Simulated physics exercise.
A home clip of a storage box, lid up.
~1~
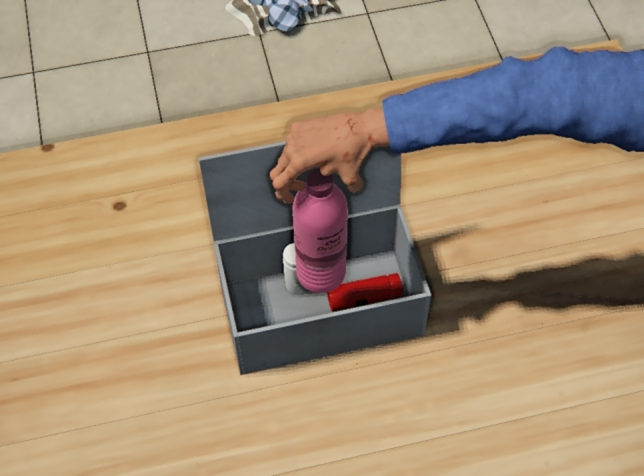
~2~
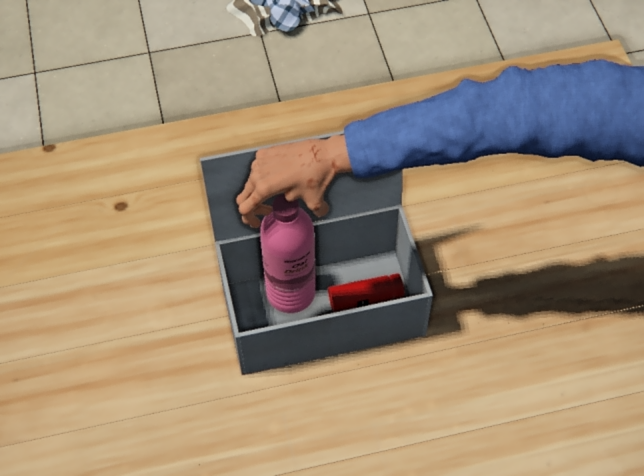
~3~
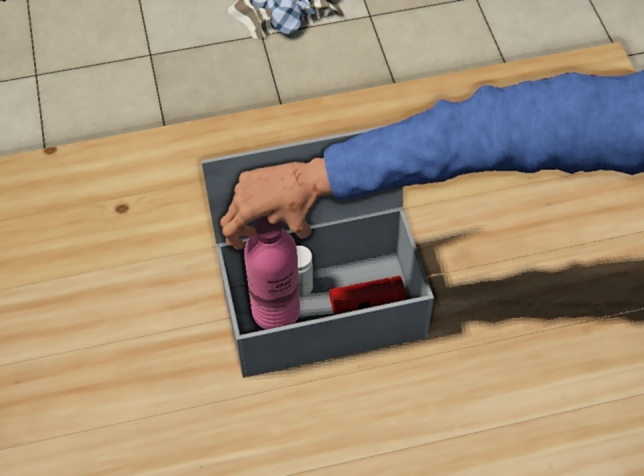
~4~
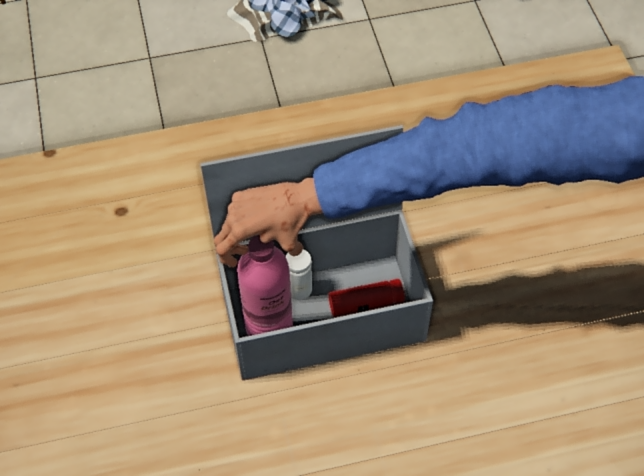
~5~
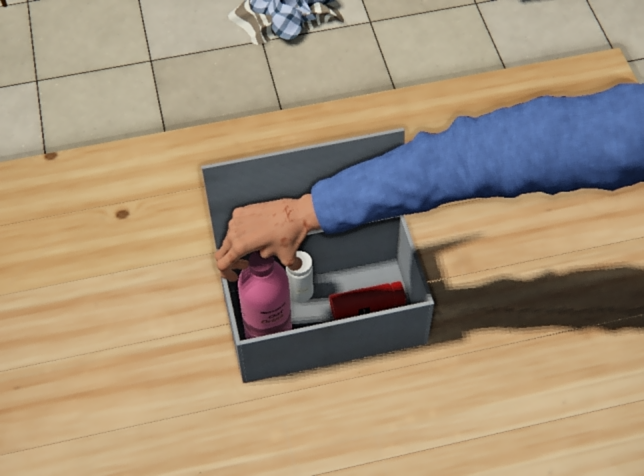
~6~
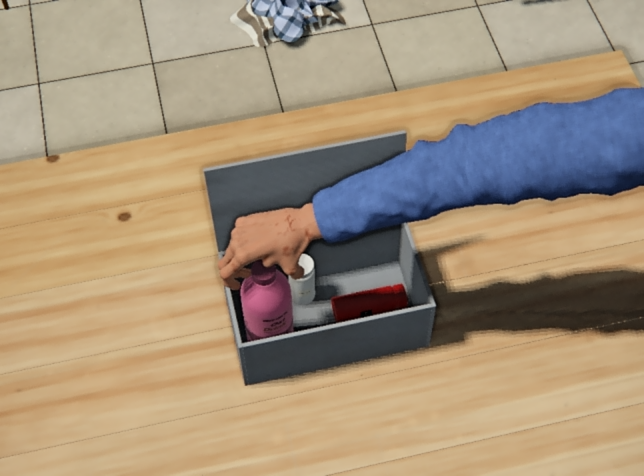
The clip opens on an open grey box on a wooden surface, where a blue-sleeved arm holds a pink bottle above a white container and a red object. The hand moves the bottle left, passing in front of the white container, then lowers it into the box's left side.
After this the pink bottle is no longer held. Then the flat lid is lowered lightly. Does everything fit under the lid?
Outcome: The lid is held up.
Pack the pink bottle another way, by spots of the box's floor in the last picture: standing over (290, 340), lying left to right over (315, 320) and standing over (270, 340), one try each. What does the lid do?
In the first case it is held up; in the second case it closes; in the third case it stays ajar.
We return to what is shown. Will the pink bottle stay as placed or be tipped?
The pink bottle stays as placed.
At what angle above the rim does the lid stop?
About 50°.
Then, 1.20 s past the last view, lid starting down.
Then, 1.50 s past the last view, lid 65° above the rim.
Finally, lid 48° above the rim; all 3 still in place. Final places as the last picture's camera would see them, pink bottle near (268, 310).
